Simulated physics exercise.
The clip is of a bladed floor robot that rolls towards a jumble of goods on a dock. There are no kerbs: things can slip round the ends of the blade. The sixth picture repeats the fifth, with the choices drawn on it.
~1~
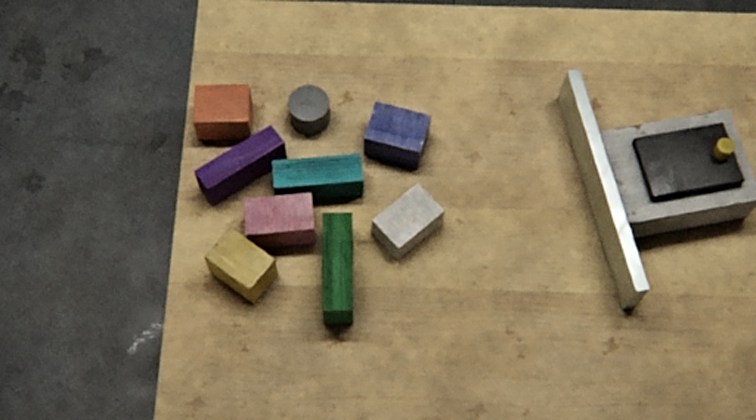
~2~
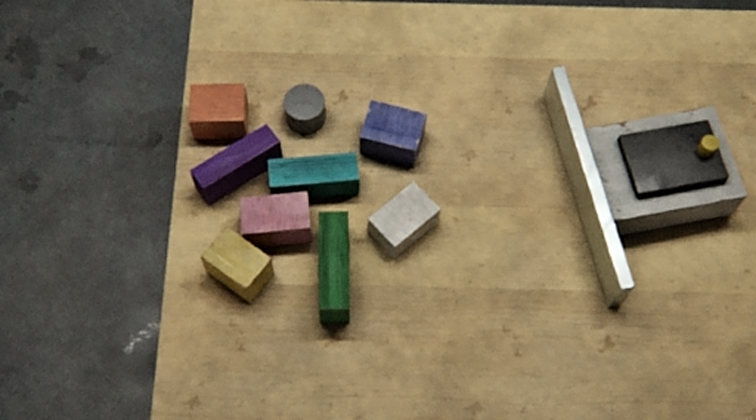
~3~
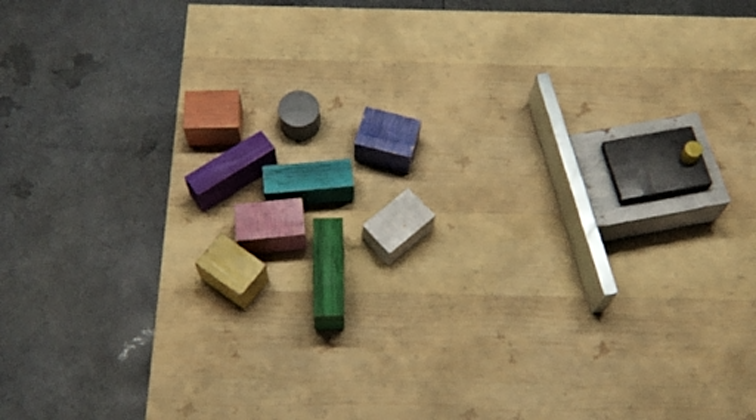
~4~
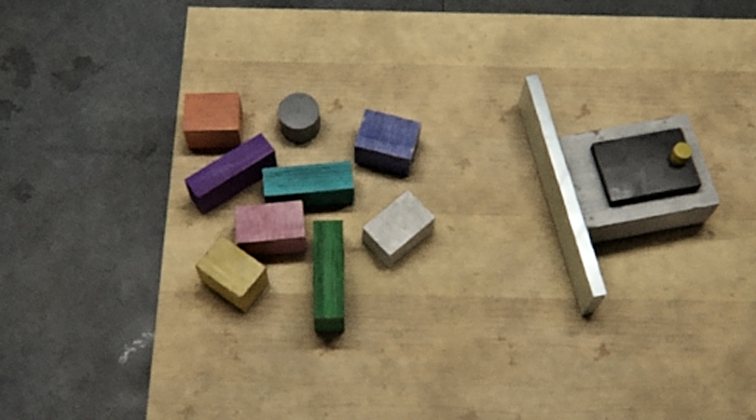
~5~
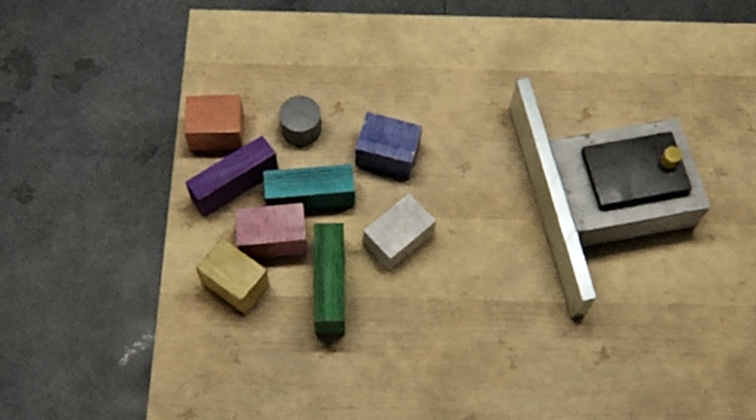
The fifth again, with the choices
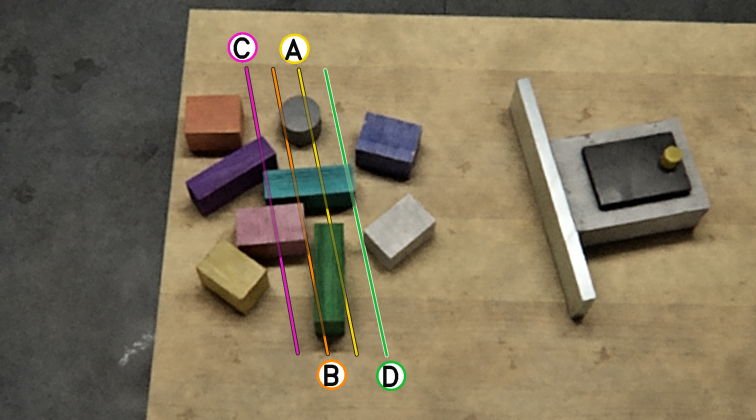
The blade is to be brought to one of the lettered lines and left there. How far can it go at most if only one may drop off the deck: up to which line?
Stop at C.
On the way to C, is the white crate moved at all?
Yes.
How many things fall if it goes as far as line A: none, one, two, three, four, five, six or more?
The count is none.
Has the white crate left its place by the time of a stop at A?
Yes.
On the marked copy, A at (326, 204); B at (299, 203); C at (270, 203); D at (354, 205).
Following C. Soon after the start, robot (527, 168); orange crate (215, 124); purple stick (233, 177).
Later, robot (426, 165); purple stick (227, 172); pink crate (241, 234).
In the end, robot (350, 163); purple stick (166, 186); orange crate (185, 116); none fallen.
As for the rest, A is within the limit but short; B is within the limit but short; D is within the limit but short.
